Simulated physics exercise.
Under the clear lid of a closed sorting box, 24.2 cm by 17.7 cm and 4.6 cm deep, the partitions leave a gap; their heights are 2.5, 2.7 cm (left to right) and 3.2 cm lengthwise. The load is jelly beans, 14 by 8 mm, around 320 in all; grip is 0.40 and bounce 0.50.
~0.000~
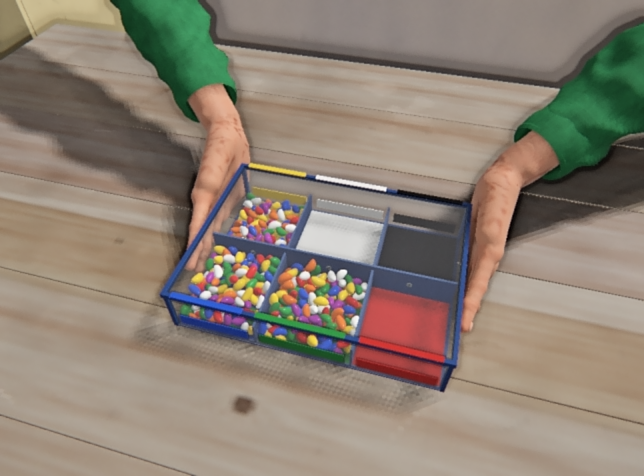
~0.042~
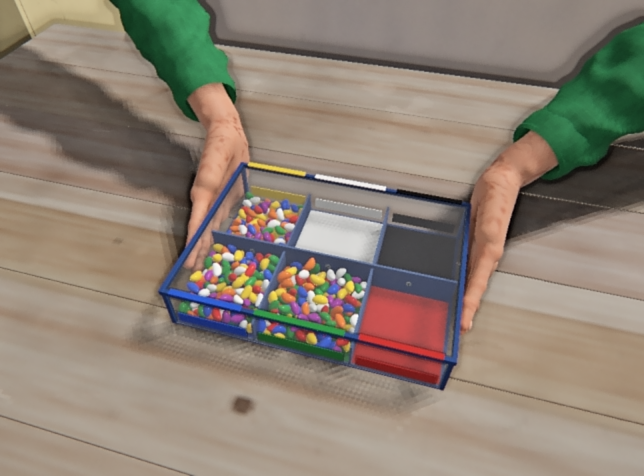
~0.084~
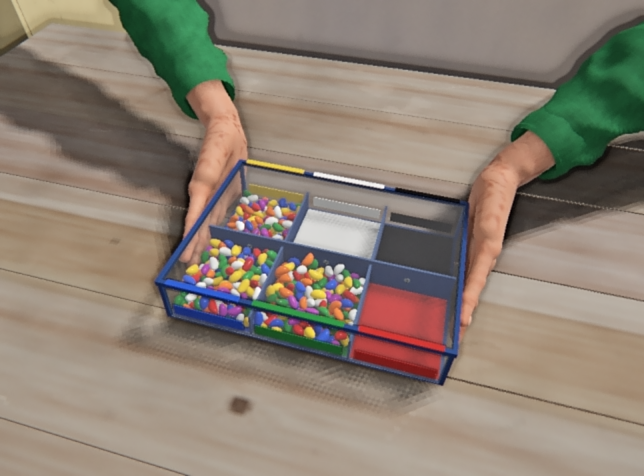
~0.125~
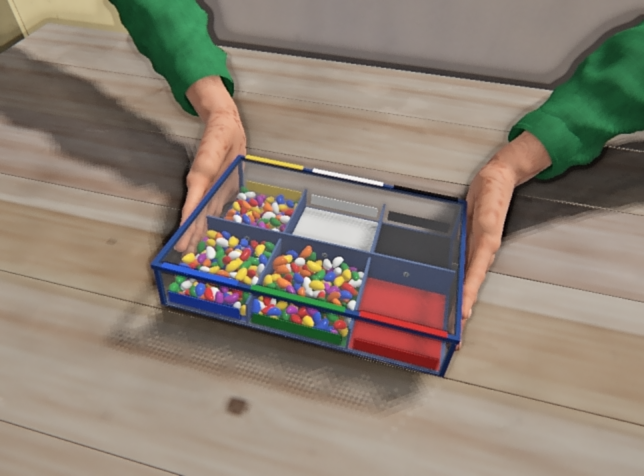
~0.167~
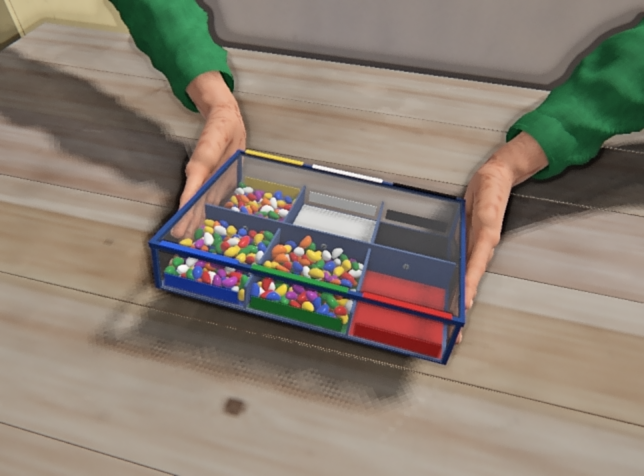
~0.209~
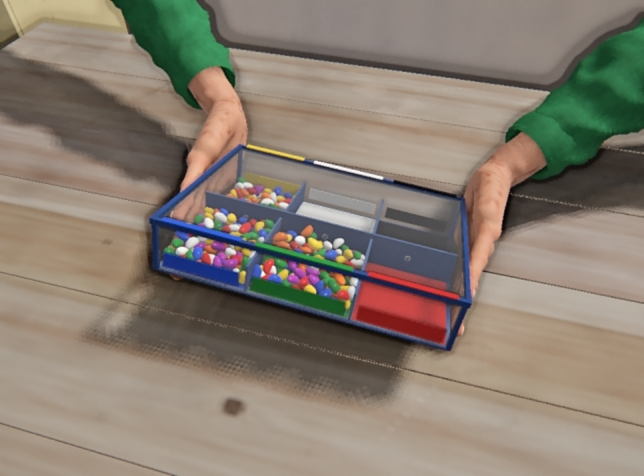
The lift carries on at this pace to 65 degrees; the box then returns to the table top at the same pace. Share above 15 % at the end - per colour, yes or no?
Red compartment no, blue compartment yes, green compartment yes, yellow compartment yes, white compartment no, black compartment no.
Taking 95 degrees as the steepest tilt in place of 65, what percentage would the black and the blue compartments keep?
Black 5 %; blue 30 %.
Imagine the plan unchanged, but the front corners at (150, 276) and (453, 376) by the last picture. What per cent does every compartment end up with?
Each compartment ends with, in per cent, red 10, blue 30, green 40, yellow 15, white 5 and black 0.
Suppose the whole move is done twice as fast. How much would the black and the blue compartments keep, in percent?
I'd expect black at 0 percent and blue at 35 percent.
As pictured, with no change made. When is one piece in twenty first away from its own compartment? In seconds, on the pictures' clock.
I'd put it at about 0.75 seconds on the clock.
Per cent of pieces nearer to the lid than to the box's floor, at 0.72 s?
Close to 30 in a hundred.
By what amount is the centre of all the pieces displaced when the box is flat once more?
I'd say close to 3.5 cm in total.
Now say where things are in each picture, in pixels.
In the first frame, box tilt 0 degrees, front corners at (167, 293) and (452, 362); blue 40 %, green 35 %, yellow 25 %.
In the second frame, box tilt 1 degrees, front corners at (165, 290) and (452, 359).
In the third frame, box tilt 3 degrees, front corners at (162, 281) and (452, 351), lowest corner right back.
In the fourth frame, box tilt 8 degrees, front corners at (158, 265) and (455, 338), lowest corner right back.
In the fifth frame, box tilt 13 degrees, front corners at (156, 243) and (459, 320), lowest corner right back.
In the sixth frame, box tilt 18 degrees, front corners at (157, 220) and (465, 302), lowest corner right back; blue 40 %, green 35 %, yellow 25 %. The box's pace is about 120 degrees a second.
After 0.72 s, tilt 64 degrees; blue 40 %, green 35 %, yellow 25 %.
After 1.06 s, tilt 26 degrees; blue 35 %, green 30 %, yellow 25 %, white 5 %.
After 1.49 s, tilt 0 degrees; blue 35 %, green 30 %, yellow 25 %, white 5 %.
By 2.0 s all is still; red 0 %, blue 35 %, green 30 %, yellow 25 %, white 5 %, black 0 %.
